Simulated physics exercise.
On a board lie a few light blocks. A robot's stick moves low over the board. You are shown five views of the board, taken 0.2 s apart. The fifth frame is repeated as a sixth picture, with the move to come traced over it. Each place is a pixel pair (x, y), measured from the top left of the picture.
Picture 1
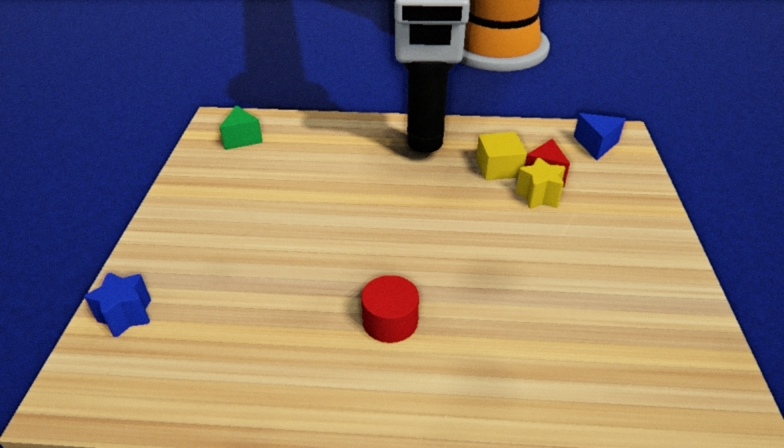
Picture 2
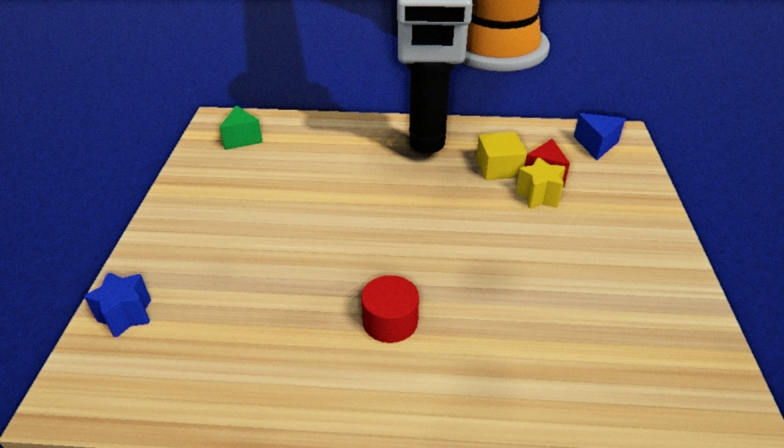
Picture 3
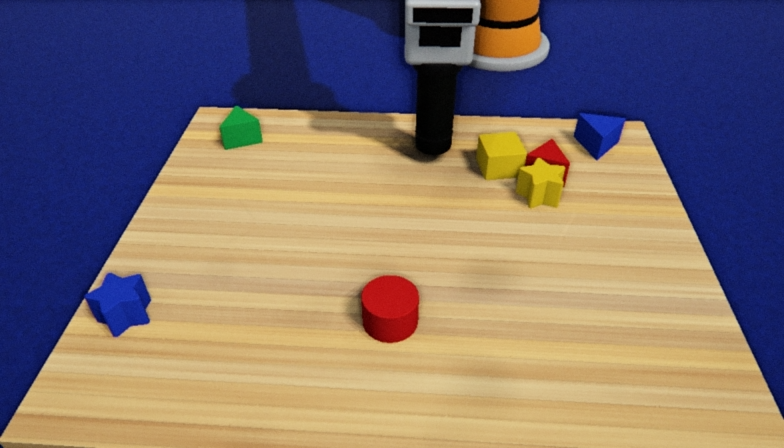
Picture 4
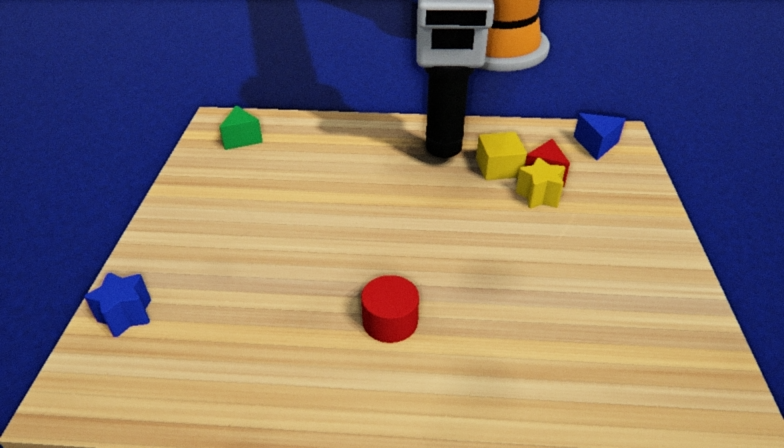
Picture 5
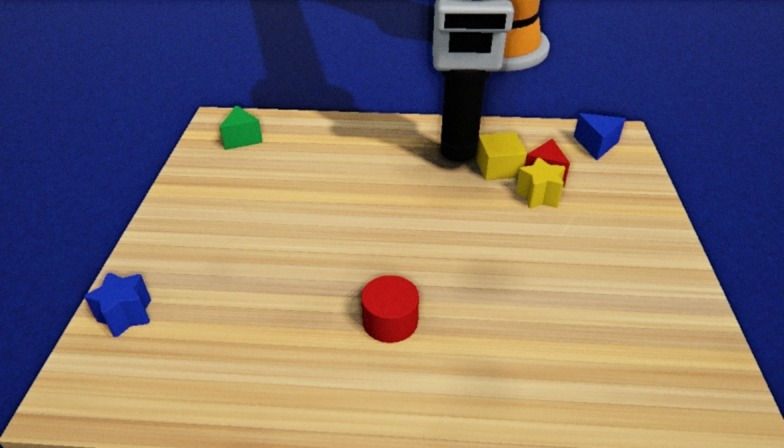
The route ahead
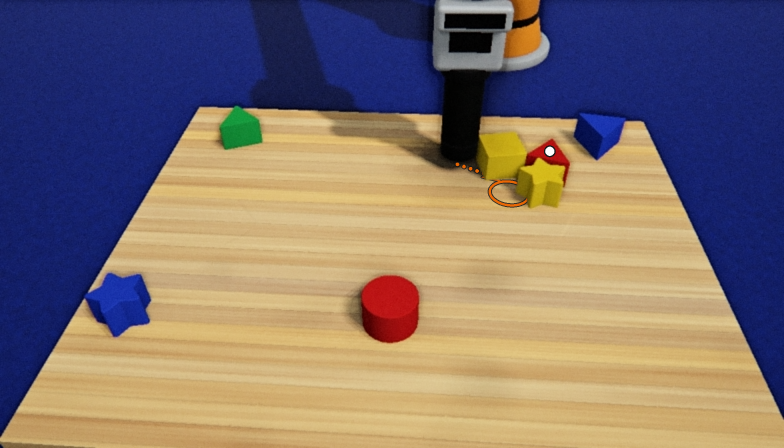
A robot arm with a black stick hangs over the far edge of a light wooden board, seen from above and in front against a deep blue background. A green block sits far left, a blue star near left, a red cylinder near the middle, and a yellow block, red block, yellow star and blue block far right. The stick slides slightly right toward the yellow block while the blocks and camera stay still.
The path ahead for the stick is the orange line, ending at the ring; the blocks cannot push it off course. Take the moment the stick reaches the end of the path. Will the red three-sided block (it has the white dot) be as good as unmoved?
Answer: No.
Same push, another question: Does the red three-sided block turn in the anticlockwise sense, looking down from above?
I'd say yes.
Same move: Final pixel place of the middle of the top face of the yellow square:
Its top centre lands on (540, 149).
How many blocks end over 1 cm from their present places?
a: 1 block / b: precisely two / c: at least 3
(c)
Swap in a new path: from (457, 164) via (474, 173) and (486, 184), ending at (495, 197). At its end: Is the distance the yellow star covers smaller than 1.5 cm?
My answer is yes.
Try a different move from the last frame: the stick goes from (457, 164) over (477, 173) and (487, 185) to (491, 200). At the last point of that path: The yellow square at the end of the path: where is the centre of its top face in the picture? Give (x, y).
That would be at about pixel (523, 147).
The drawn path runs from (457, 164) by way of (478, 171) and (498, 180) to (509, 193); the dot is on the red three-sided block.
The first path, step by step. Halfway along, stick at (491, 163); yellow square at (531, 147); red three-sided block at (570, 152), turned 35° anticlockwise.
At the end, stick at (511, 181); yellow square at (540, 149); yellow star at (557, 179); red three-sided block at (579, 151), turned 50° anticlockwise.
